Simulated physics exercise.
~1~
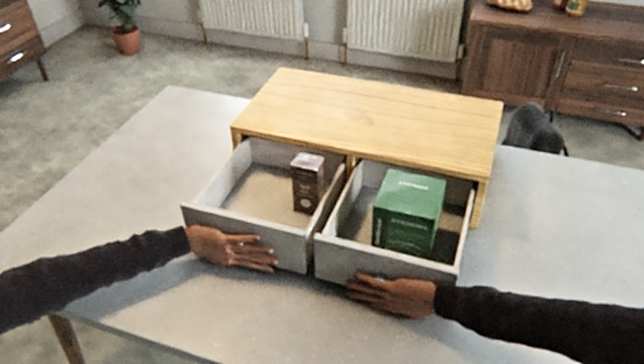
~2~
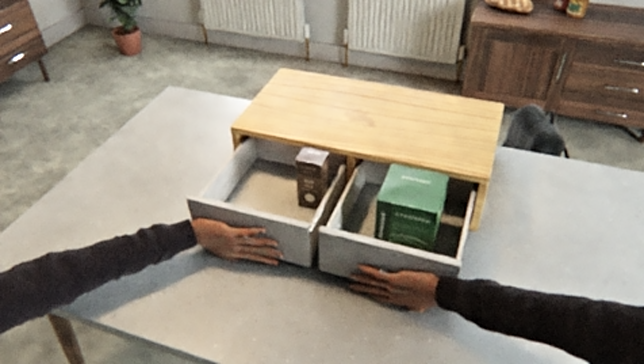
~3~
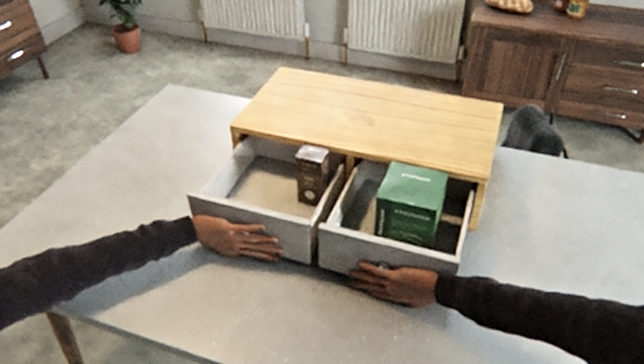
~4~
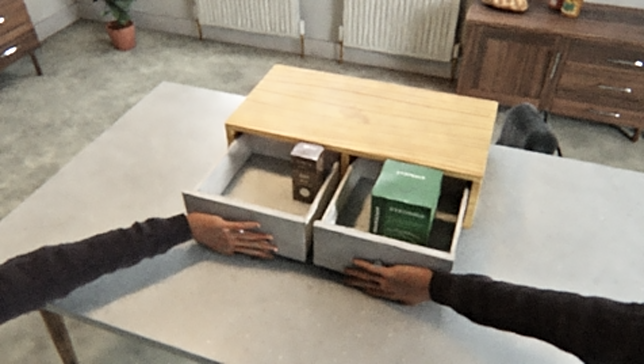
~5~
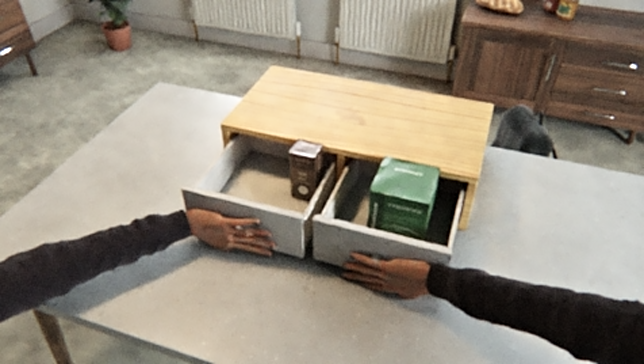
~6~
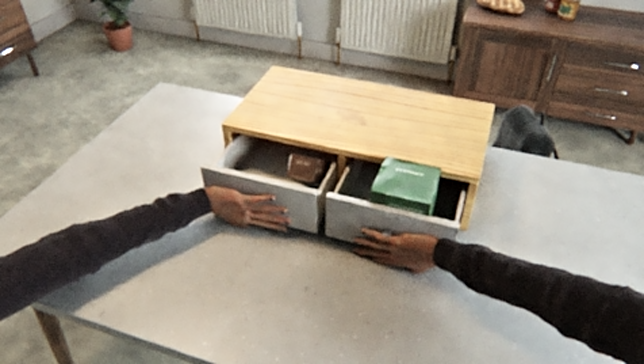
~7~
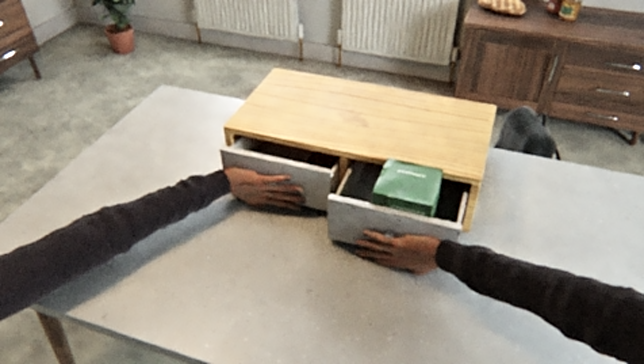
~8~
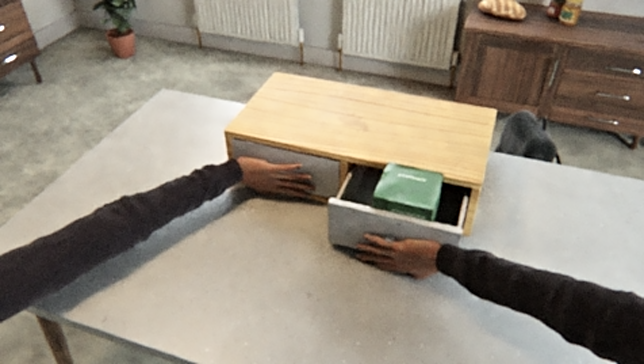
The footage shows a low wooden cabinet with two open drawers, a brown carton in the left and a green box in the right, as two hands push them inward; the carton tips over and the left drawer closes, while the right stops partway, still open.
